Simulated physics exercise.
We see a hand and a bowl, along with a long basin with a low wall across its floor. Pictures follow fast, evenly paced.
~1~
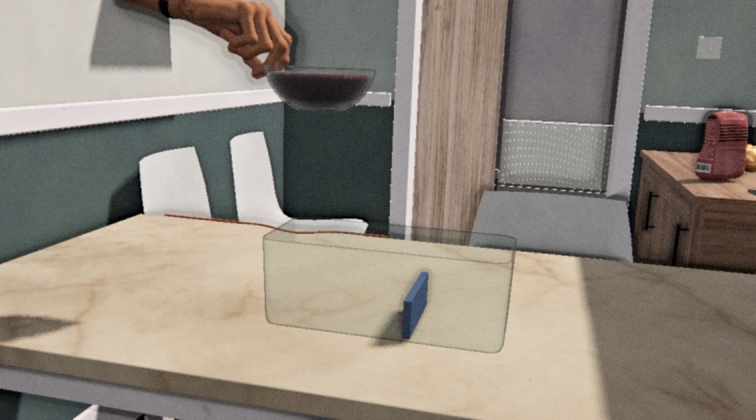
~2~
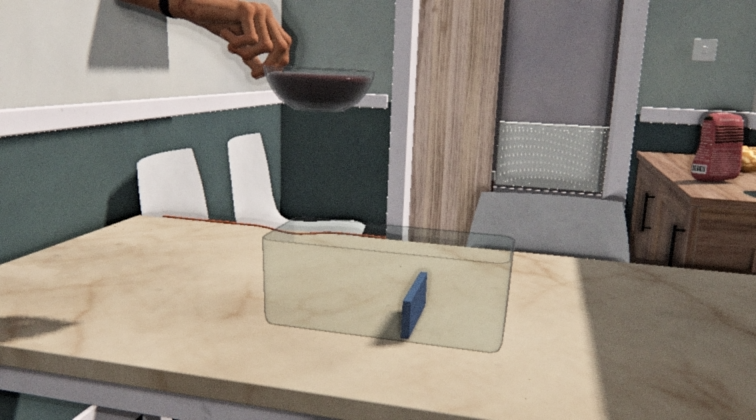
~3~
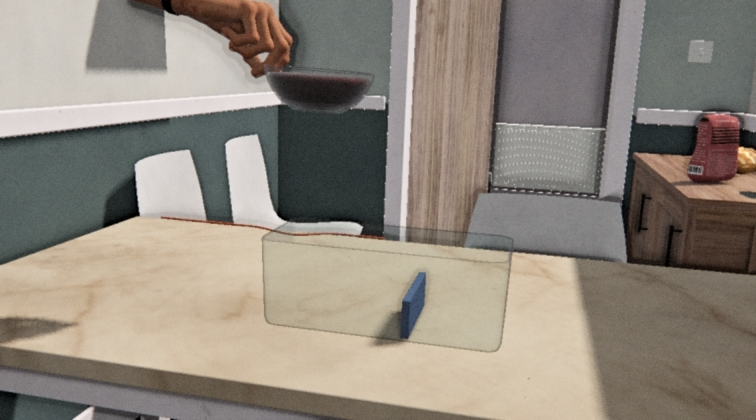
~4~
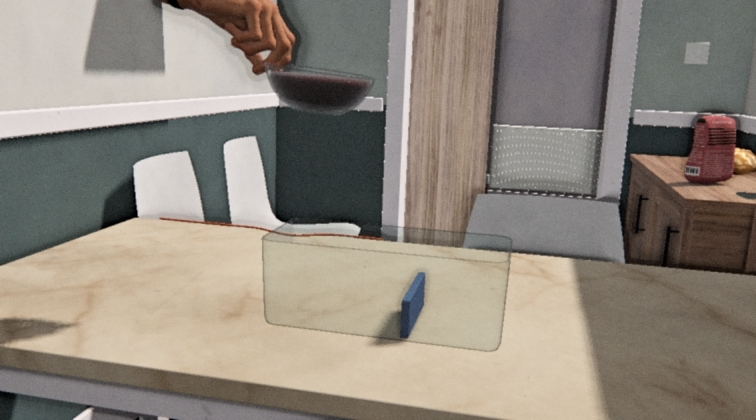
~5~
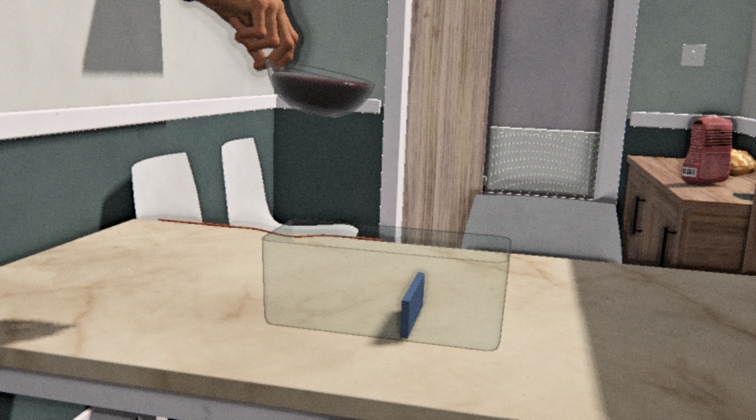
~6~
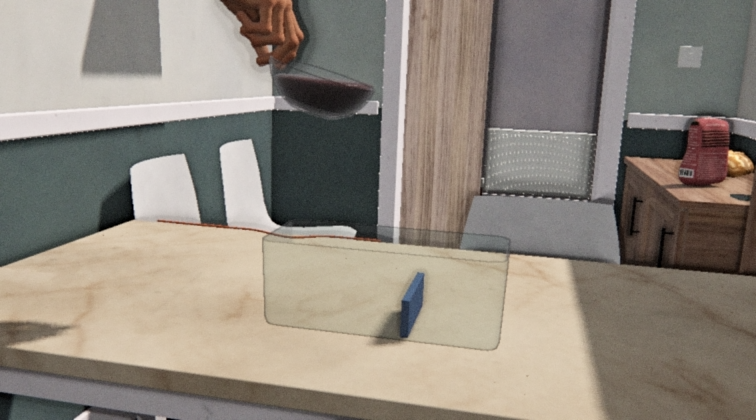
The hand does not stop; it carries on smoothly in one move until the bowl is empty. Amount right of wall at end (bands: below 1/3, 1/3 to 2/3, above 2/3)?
Midrange share.
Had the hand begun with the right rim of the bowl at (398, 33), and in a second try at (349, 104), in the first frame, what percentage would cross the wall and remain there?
About 75 % the first time, about 0 % the second.
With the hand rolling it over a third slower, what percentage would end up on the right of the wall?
About 60 per cent.
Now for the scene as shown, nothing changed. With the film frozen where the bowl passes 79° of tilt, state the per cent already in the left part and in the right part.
So the left part has 10 percent, while the right part has 20.
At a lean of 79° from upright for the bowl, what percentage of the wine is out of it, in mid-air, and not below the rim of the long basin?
55 %.
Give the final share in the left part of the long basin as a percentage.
Close to 50 per cent.
A moment on, the bowl is tipped on its side and 14 per cent is still to pour, 8 is left of the wall and 22 right of it.
Next, the bowl is tipped right over and 0 per cent is still to pour, 47 is left of the wall and 50 right of it.
Then the bowl is tipped right over and 0 per cent is still to pour, 48 is left of the wall and 51 right of it.
Later the bowl is tipped right over and 0 per cent is still to pour, 48 is left of the wall and 51 right of it.
Finally, 48 per cent lies left of the wall, 51 right of it and 2 outside.
